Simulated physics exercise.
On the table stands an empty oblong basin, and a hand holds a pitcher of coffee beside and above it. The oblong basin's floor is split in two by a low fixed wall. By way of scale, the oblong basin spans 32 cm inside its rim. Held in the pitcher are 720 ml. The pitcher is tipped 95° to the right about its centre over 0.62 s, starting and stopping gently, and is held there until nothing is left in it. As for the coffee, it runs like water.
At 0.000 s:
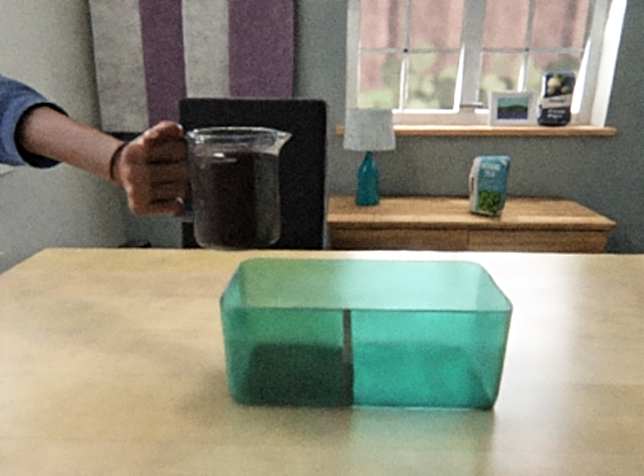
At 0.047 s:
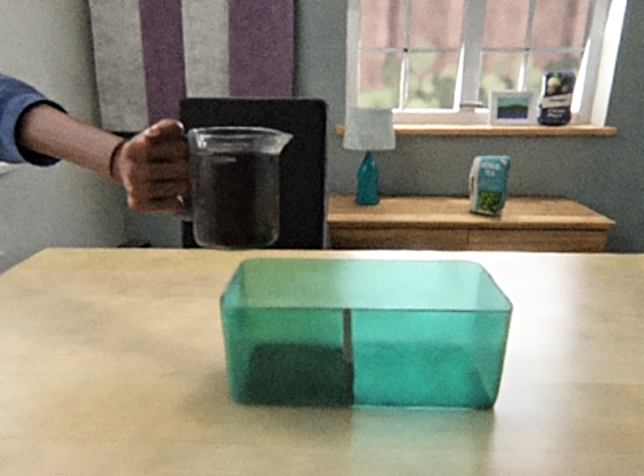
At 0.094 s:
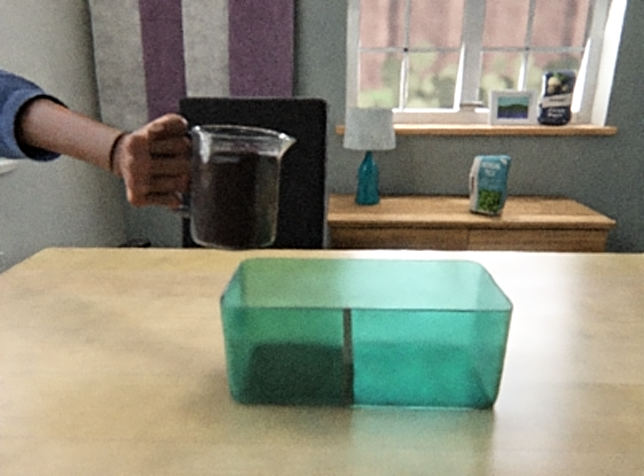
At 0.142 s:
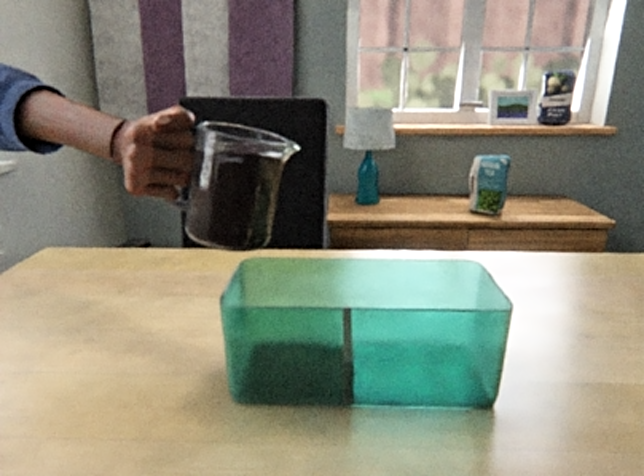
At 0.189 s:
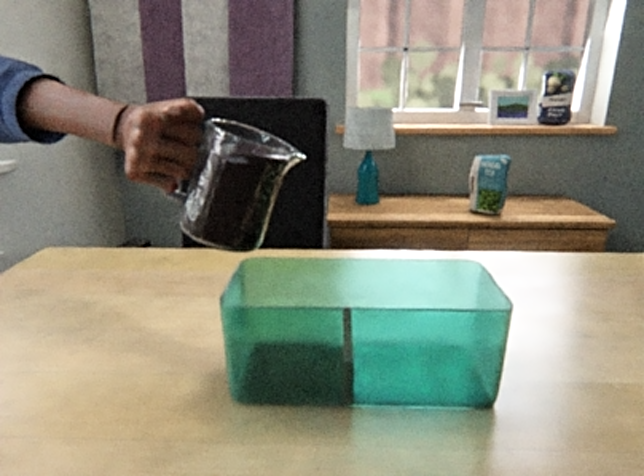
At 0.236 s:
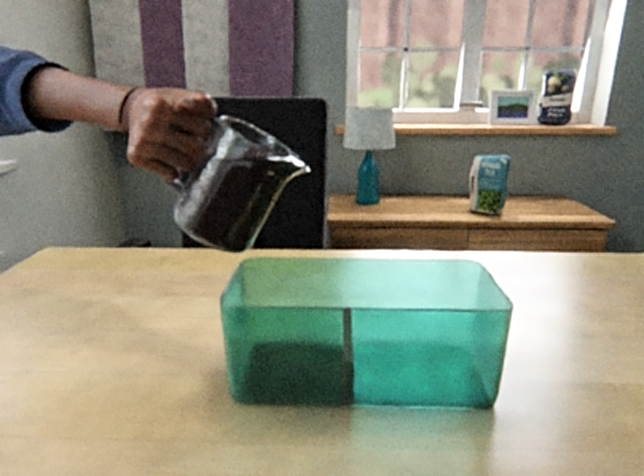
In this clip, a hand holds a glass pitcher of dark liquid above the left side of an empty green oblong basin on a table, first keeping it nearly upright, then gradually tilting it to the right.
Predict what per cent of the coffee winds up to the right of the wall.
Roughly 68 per cent is past the wall.
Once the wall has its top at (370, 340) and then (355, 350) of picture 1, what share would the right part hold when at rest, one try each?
In order, 15 and 60 per cent.
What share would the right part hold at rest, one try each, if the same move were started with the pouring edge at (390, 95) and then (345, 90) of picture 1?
Respectively 85 and 95 %.
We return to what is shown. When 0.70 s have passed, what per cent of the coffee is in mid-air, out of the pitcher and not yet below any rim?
Some 16 per cent.
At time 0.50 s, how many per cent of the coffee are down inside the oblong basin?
About 12%.
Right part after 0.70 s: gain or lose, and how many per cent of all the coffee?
It goes up by about 28.
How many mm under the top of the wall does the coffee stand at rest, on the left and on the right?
About 44 mm left, about 36 mm right.
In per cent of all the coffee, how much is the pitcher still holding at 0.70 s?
About 32 % is still there.
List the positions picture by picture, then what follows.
The first picture shows tilt 0°; pouring edge (291, 134); surface from (195, 149) to (277, 149); the oblong basin's rim runs from (232, 281) to (496, 285); the wall's top is at (347, 333).
The second picture shows tilt 1°; pouring edge (292, 135); surface from (196, 148) to (277, 149).
The third picture shows tilt 5°; pouring edge (295, 139); surface from (199, 146) to (279, 151).
The fourth picture shows tilt 12°; pouring edge (300, 147); surface from (201, 148) to (284, 152).
The fifth picture shows tilt 20°; pouring edge (306, 157); surface from (198, 166) to (292, 156).
The sixth picture shows tilt 30°; pouring edge (310, 170); surface from (196, 173) to (303, 160).
After 0.50 s the tilt is 87° and 70 per cent is still to pour, 1 is left of the wall and 10 right of it.
After 0.70 s the tilt is 95° and 31 per cent is still to pour, 13 is left of the wall and 40 right of it.
After 0.90 s the tilt is 95° and 13 per cent is still to pour, 16 is left of the wall and 66 right of it.
After 1.12 s the tilt is 95° and 5 per cent is still to pour, 25 is left of the wall and 68 right of it.
In the end 31 per cent lies left of the wall, 68 right of it and 0 outside.
